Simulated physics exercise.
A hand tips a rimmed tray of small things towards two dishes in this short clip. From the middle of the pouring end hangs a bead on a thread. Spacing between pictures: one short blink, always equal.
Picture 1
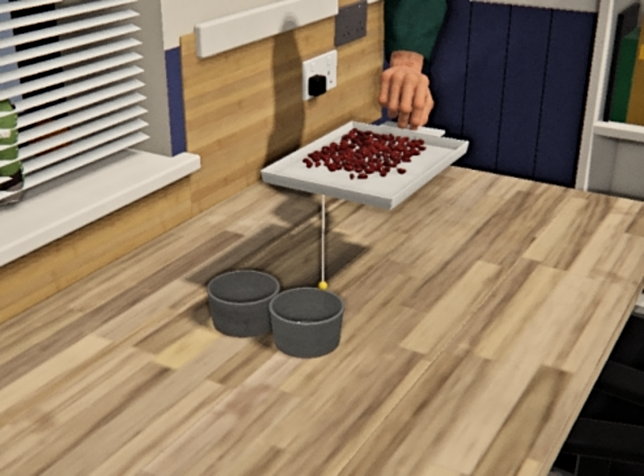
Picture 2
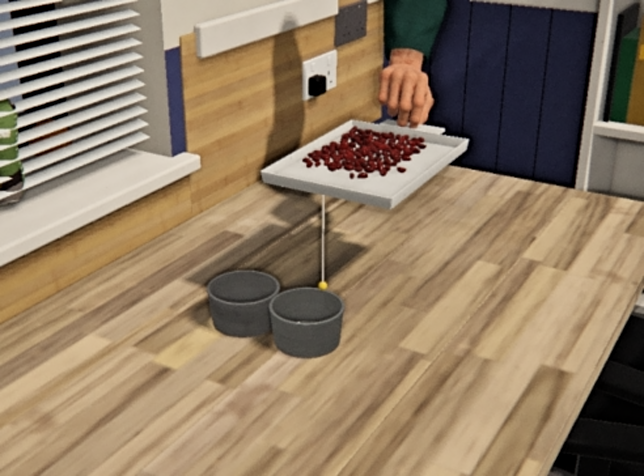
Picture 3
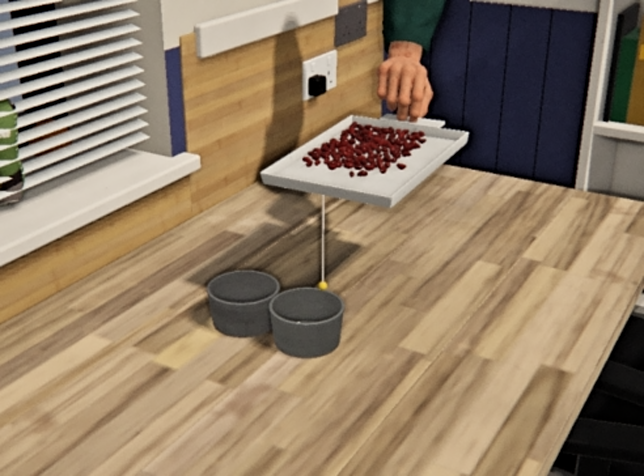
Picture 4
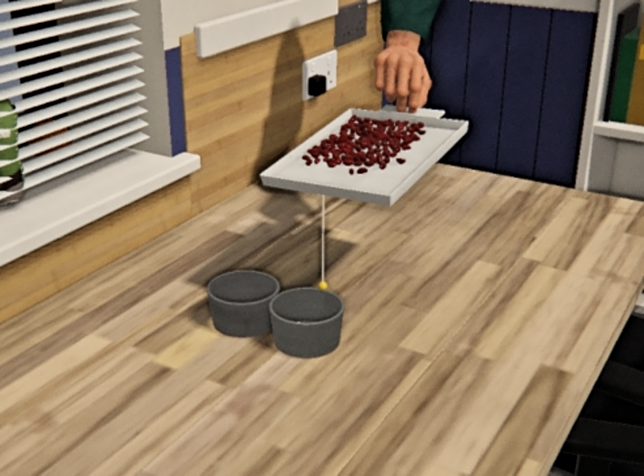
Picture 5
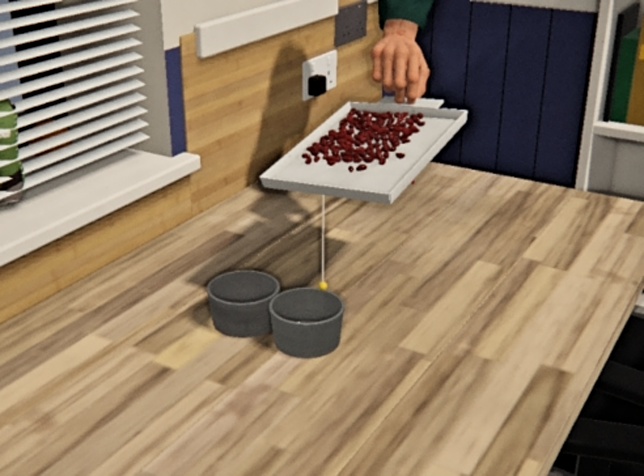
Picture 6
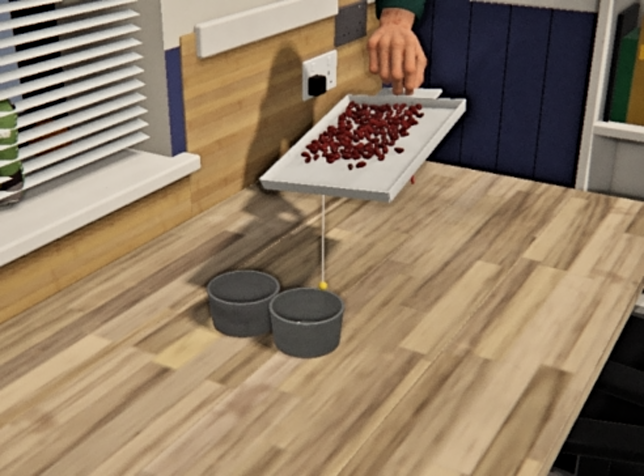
The footage shows a hand gradually raising the far end of a pale rimmed tray of dark red beans, tilting it slightly above a wooden worktop, while two grey dishes and a yellow bead on a thread stay still below.
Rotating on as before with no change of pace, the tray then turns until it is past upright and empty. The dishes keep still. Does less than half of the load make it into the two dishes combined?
No - more than half does.
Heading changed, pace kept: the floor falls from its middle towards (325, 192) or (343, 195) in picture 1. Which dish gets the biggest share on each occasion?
One gives the rightmost dish and two gives the rightmost dish.
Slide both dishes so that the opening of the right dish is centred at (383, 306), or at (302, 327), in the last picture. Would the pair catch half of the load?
At place one a lesser share; at place two a lesser share.
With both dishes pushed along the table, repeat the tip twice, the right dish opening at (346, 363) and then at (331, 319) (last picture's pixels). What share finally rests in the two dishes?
About 0 per cent, then about 50 per cent.
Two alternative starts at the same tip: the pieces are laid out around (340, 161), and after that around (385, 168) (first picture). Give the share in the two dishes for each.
That would be 80 per cent, and then 80 per cent.
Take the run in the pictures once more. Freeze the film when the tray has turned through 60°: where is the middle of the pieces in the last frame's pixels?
Look close to (301, 151) in the last picture.
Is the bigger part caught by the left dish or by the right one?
It's the leftmost dish that ends with more.
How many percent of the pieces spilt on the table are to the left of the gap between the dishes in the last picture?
Roughly 50 percent.
Soon, tray tipped steeply; nearly all on the tray; a stray few in the left dish; a stray few in the air.
A while on, tray tipped past a quarter turn; most on the tray; a stray few in the right dish; a small part in the left dish; a stray few outside both; a stray few in the air.
Towards the end, tray tipped past a quarter turn; about a quarter in the right dish; about half in the left dish; about a quarter outside both.
Finally, tray tipped past a quarter turn; about a quarter in the right dish; about half in the left dish; about a quarter outside both.
